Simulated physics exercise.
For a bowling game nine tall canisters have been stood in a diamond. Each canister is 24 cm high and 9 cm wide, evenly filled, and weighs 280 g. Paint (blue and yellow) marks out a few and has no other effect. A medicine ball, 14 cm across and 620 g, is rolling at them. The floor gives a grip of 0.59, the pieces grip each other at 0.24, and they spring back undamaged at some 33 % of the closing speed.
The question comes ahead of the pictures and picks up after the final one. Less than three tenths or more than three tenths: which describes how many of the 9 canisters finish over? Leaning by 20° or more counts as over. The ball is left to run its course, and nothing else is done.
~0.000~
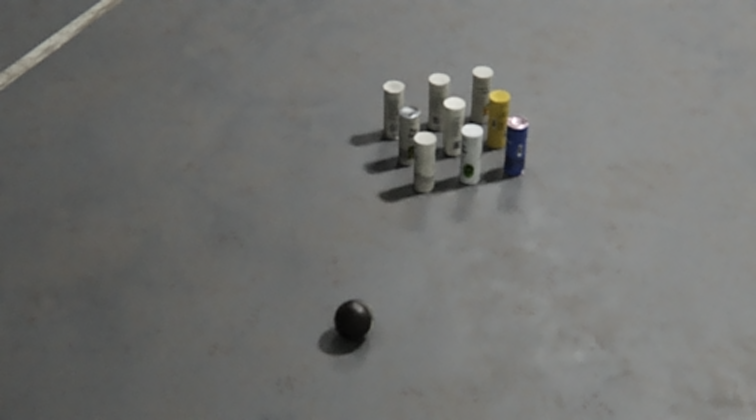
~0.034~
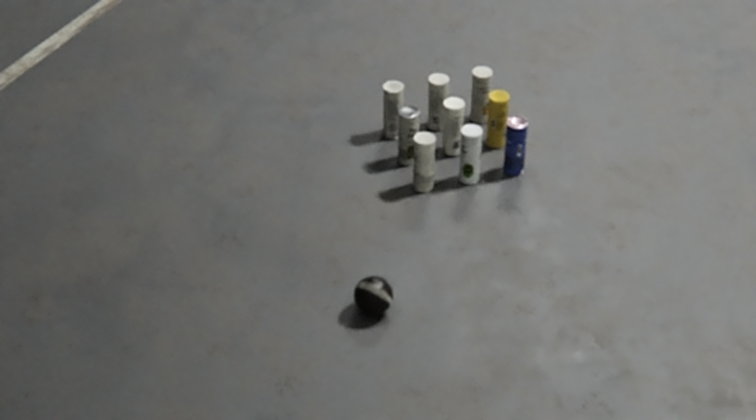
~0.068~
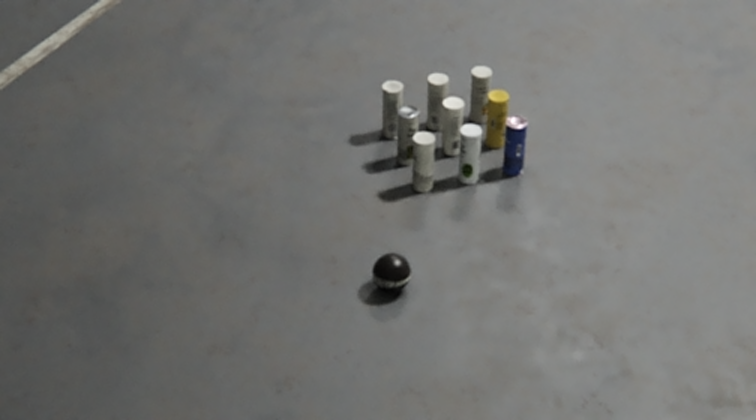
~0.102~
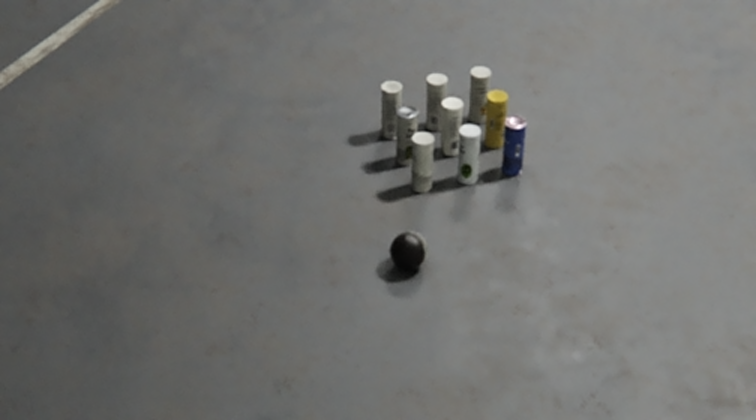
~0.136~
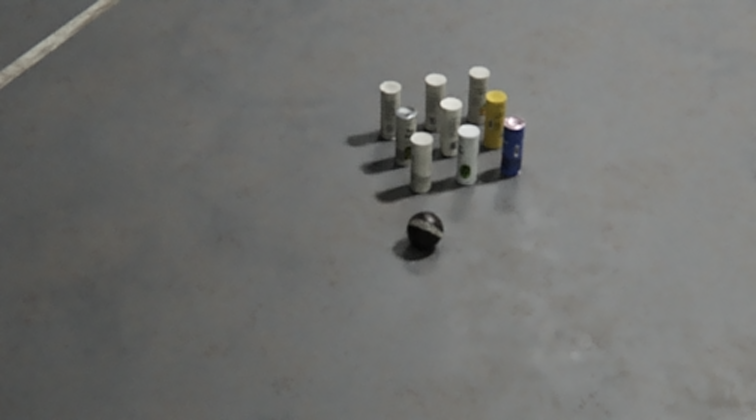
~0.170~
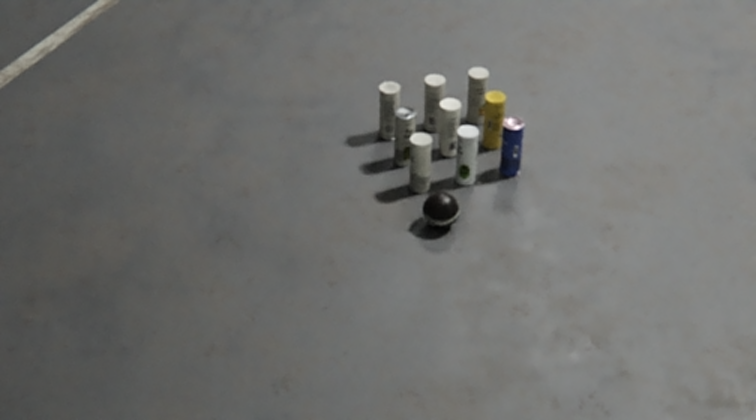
Finishing over: More than three tenths.
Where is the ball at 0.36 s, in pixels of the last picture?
(501, 146) or so.
After 0.36 s, ball still moving; 1 of the 9 canisters over; blue canister 20° from how it stood.
After 0.58 s, ball still moving; 4 of the 9 canisters over; blue canister 57° from how it stood; yellow canister 27° from how it stood.
In the end (1.3 s), ball rolling away; 4 of the 9 canisters over; blue canister lying flat; yellow canister lying flat. That is 44 per cent. From the last view, middles, blue canister near (634, 140), yellow canister near (497, 99).
